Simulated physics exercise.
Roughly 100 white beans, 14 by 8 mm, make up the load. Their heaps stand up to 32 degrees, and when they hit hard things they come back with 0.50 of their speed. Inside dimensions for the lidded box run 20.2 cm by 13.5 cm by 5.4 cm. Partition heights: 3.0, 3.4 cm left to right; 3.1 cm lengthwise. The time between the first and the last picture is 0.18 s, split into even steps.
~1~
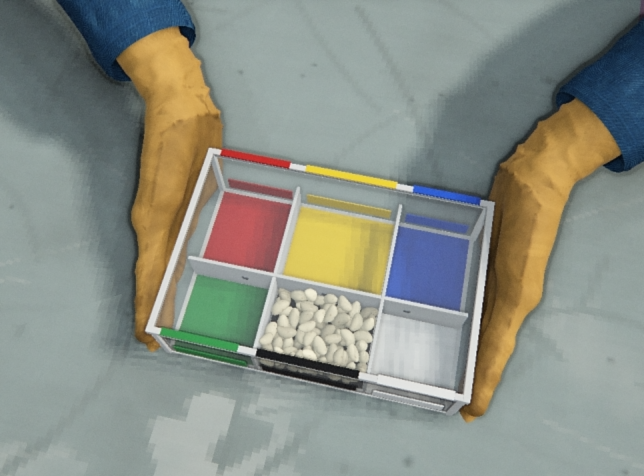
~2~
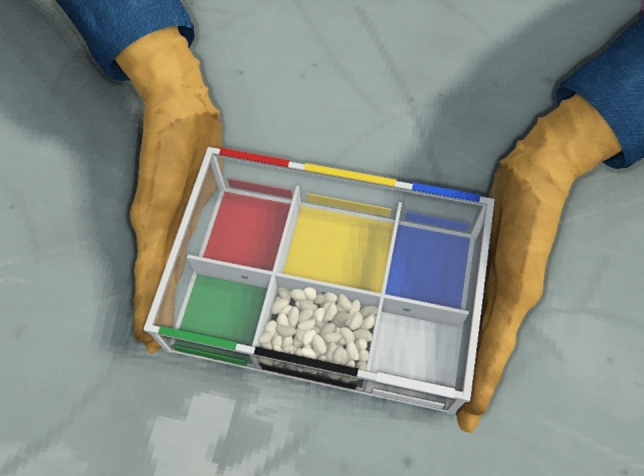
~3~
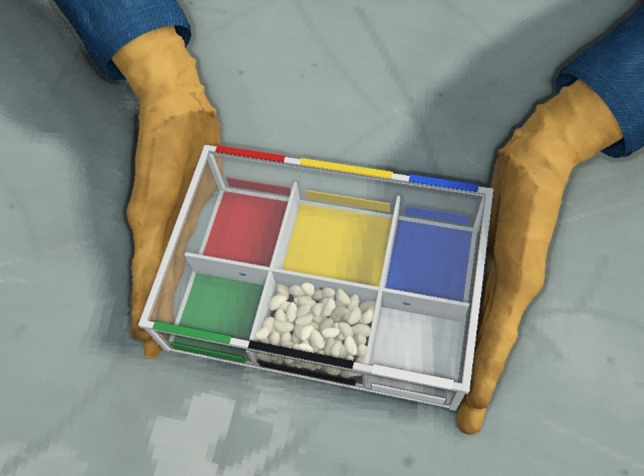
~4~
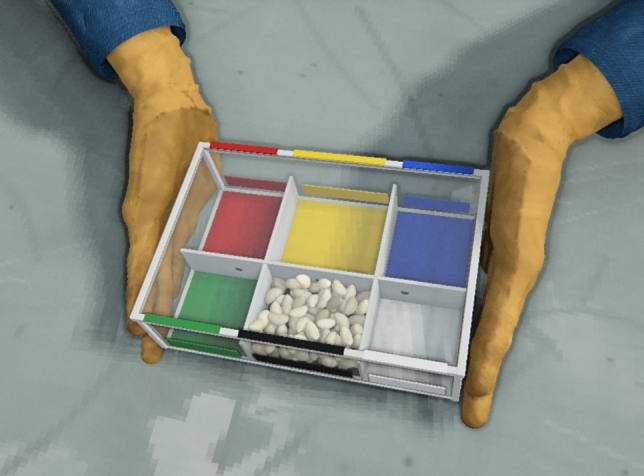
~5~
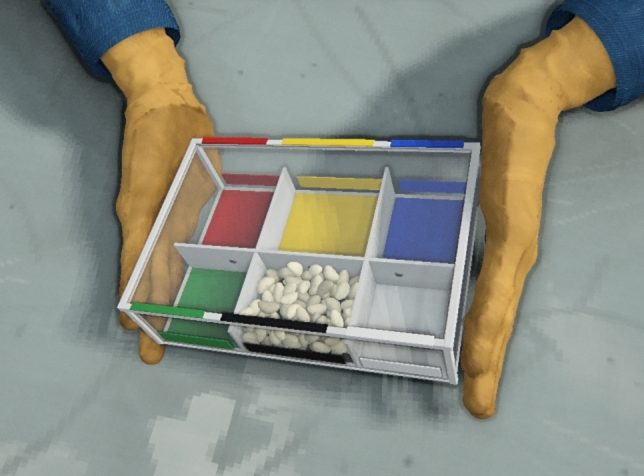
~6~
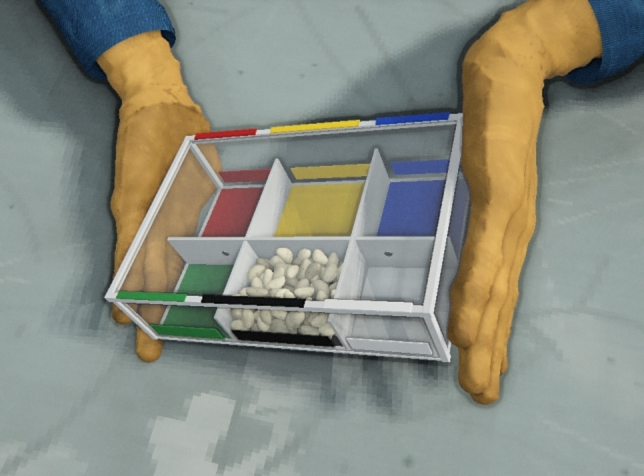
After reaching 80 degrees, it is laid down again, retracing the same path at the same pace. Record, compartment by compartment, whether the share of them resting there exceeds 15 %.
Red: Exceeds; blue: Does not exceed; green: Exceeds; yellow: Does not exceed; white: Does not exceed; black: Exceeds.
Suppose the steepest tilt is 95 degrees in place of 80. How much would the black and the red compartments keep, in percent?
Then black would hold 20 percent and red 50 percent.
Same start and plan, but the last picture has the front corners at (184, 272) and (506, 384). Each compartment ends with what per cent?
Each compartment ends with this per cent: Red 0, blue 25, green 0, yellow 5, white 25 and black 45.
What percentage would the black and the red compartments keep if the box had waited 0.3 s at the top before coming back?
In that case black keeps 35% and red keeps 45%.
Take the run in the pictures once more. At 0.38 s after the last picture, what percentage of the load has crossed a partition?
About 35 %.
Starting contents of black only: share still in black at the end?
About 40 in a hundred.
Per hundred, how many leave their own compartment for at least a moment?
Some 65 per cent.
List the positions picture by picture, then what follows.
In the first frame, box tilt 0 degrees, front corners at (154, 328) and (463, 396); black 100 %.
In the second frame, box tilt 1 degrees, front corners at (152, 326) and (463, 393).
In the third frame, box tilt 4 degrees, front corners at (147, 322) and (462, 385), lowest corner left back.
In the fourth frame, box tilt 10 degrees, front corners at (139, 315) and (458, 369), lowest corner left back.
In the fifth frame, box tilt 17 degrees, front corners at (127, 305) and (445, 341), lowest corner left back.
In the sixth frame, box tilt 24 degrees, front corners at (114, 295) and (425, 308), lowest corner left back; black 100 %.
Then, 0.38 s after the last picture, tilt 78 degrees; red 15 %, green 20 %, black 65 %.
Then, 0.63 s after the last picture, tilt 31 degrees; red 35 %, green 30 %, black 35 %.
Then, 0.99 s after the last picture, tilt 0 degrees; red 35 %, green 30 %, black 35 %.
In the end, red 35 %, blue 0 %, green 30 %, yellow 0 %, white 0 %, black 35 %.
